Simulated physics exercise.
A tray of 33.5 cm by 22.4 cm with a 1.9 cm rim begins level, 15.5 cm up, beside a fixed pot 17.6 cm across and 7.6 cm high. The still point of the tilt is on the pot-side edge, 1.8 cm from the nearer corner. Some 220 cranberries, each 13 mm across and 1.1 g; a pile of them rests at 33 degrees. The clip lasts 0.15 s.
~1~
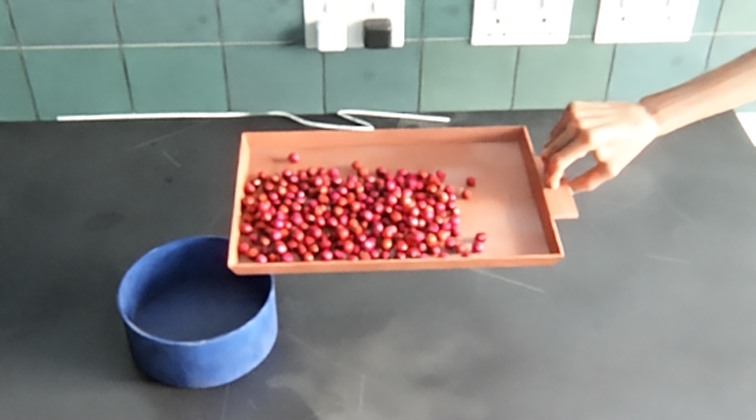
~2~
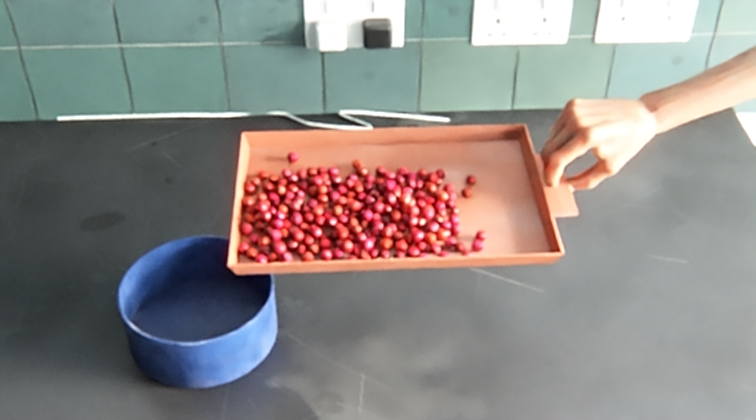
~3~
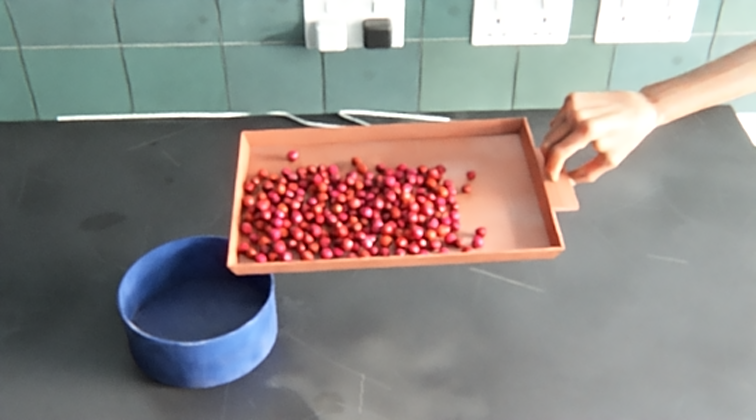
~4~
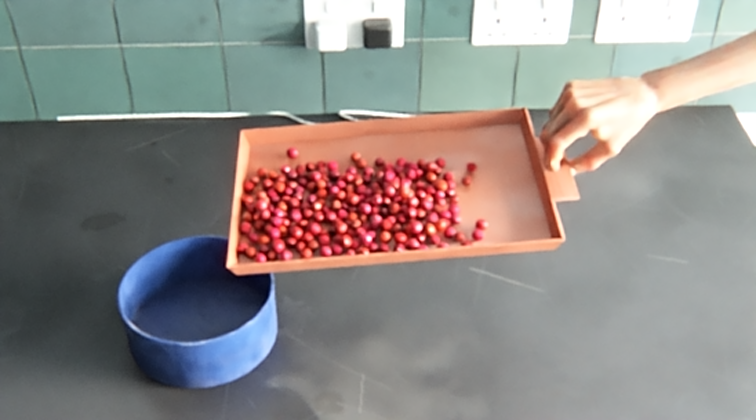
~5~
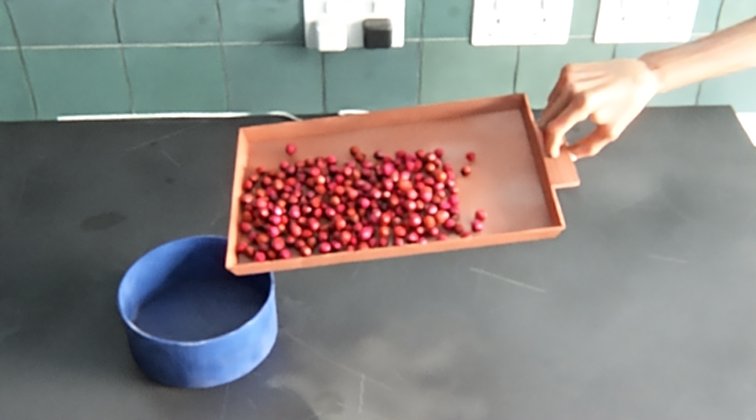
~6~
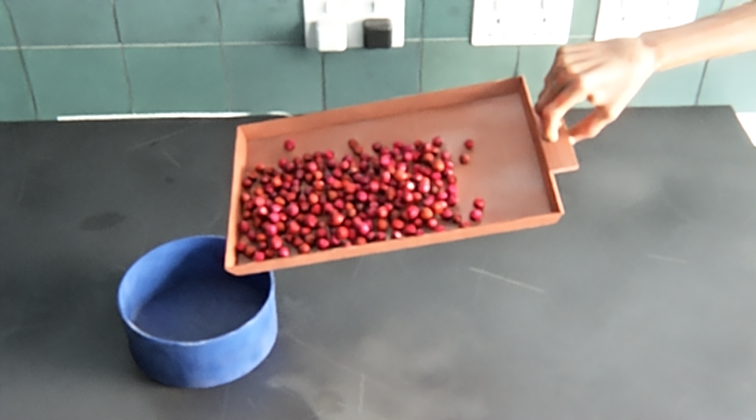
At the start, a hand holds a level, reddish-brown tray of small red berries by its right handle, its left edge by a blue round pot on a dark counter. The hand then gradually raises the right side, tilting the tray modestly toward the pot, while the berries stay heaped together inside.
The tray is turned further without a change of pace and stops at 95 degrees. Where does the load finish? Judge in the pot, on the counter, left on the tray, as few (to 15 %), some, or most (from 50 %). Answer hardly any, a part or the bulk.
Pot: The bulk, counter: A part, tray: Hardly any.
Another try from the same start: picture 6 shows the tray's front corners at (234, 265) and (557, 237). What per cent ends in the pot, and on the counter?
Pot 0, counter 100.
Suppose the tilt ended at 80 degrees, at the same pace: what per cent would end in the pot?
Then about 75 per cent.
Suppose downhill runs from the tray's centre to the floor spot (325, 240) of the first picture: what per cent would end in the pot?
About 30 per cent.
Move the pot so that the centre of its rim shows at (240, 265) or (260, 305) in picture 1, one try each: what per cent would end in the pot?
Some 20 and 25 per cent.
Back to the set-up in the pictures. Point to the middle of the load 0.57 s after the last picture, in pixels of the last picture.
At about (212, 222).
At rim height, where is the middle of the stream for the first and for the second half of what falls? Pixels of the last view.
First near (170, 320), later near (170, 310).
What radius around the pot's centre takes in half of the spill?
Roughly 18 cm.
Then, 0.34 s after the last picture, tilt 52 degrees; the tray holds 100 %, the pot 0 %.
Then, 0.57 s after the last picture, tilt 79 degrees; the tray holds 75 %, the pot 5 %.
Then, 0.91 s after the last picture, tilt 95 degrees; the tray holds 0 %, the pot 75 %.
In the end, pot 75 %, counter 25 %, tray 0 %.
